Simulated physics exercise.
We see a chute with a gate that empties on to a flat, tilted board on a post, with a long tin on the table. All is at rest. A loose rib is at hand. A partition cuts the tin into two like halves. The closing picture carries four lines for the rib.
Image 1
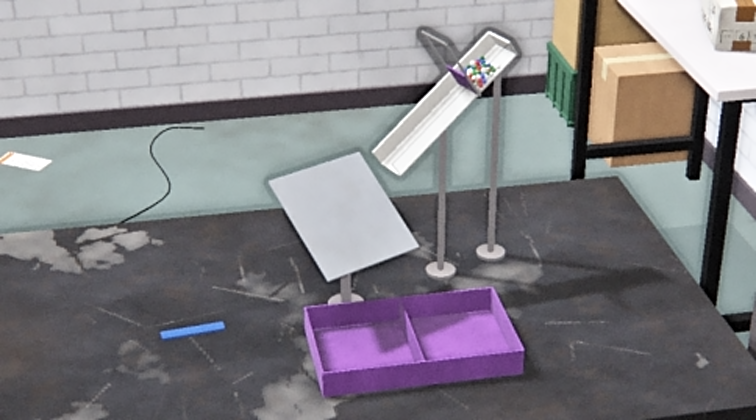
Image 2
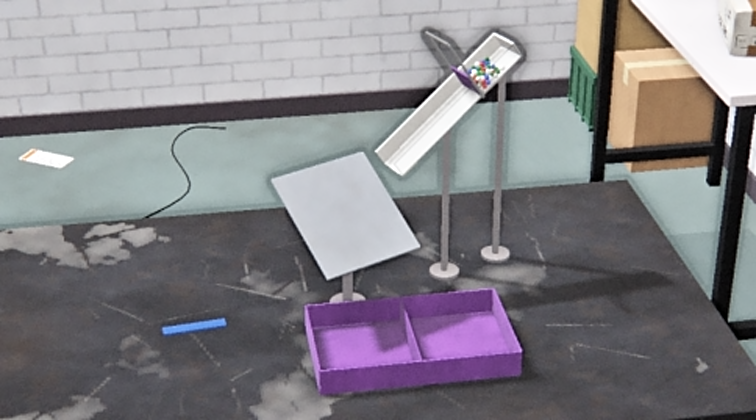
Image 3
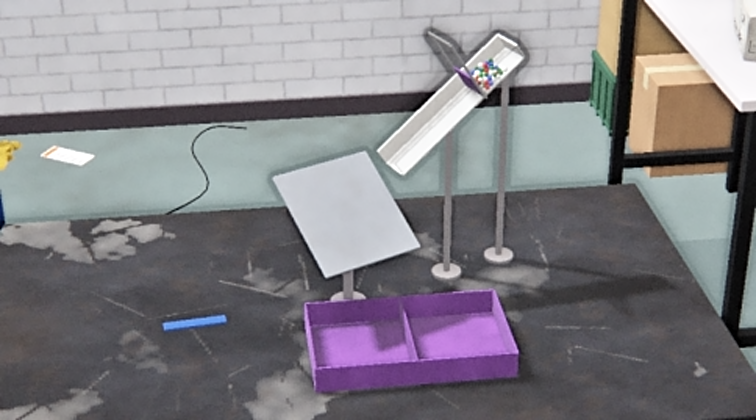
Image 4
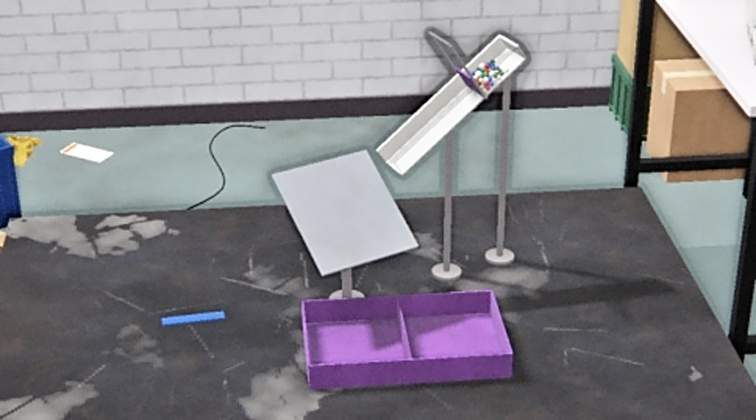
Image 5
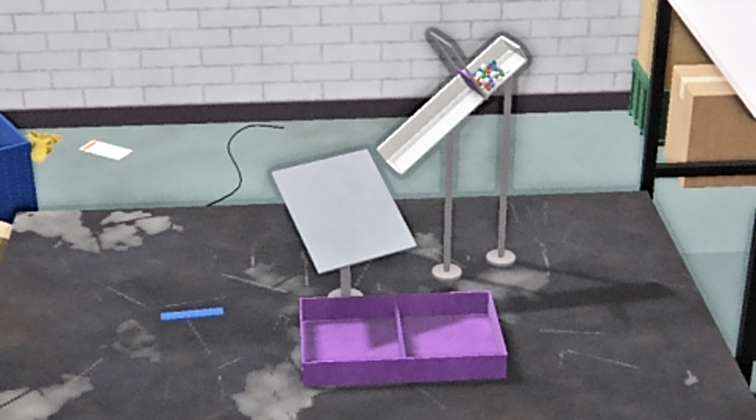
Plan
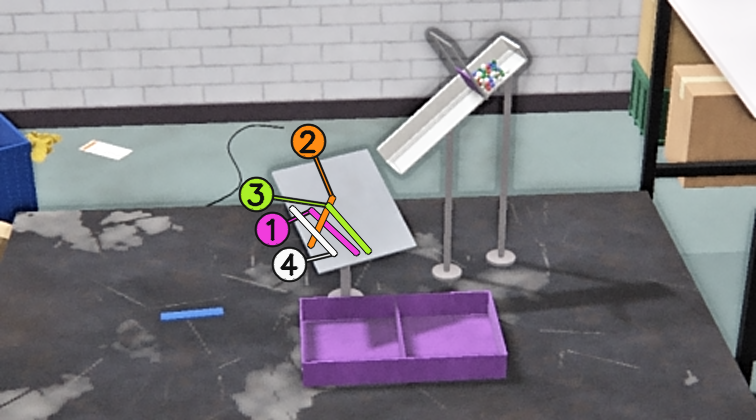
A dark, scuffed tabletop stands before a white brick wall and a pale green floor, seen from above at an angle, with shelving and cardboard boxes at right. A purple two-part tray sits below a tilted grey board and a raised white chute holding multicoloured beads, with a blue strip at left. Only the camera moves, drifting slowly around the still setup as a blue container edges into view at left.
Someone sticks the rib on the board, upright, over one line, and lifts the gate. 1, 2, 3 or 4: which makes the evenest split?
1 beats the others.
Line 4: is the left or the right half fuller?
Left.
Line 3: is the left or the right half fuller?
The right half.
On the marked copy, line 1 from (311, 210) to (356, 252); line 2 from (332, 198) to (310, 245); line 3 from (328, 205) to (368, 251); line 4 from (292, 208) to (334, 253).
If 1 is chosen, of what is caught, about two thirds in the left half, about a third in the right.
If 2 is chosen, of what is caught, nearly all in the left half, a stray few in the right.
If 3 is chosen, of what is caught, about a quarter in the left half, most in the right.
If 4 is chosen, of what is caught, most in the left half, a small part in the right.
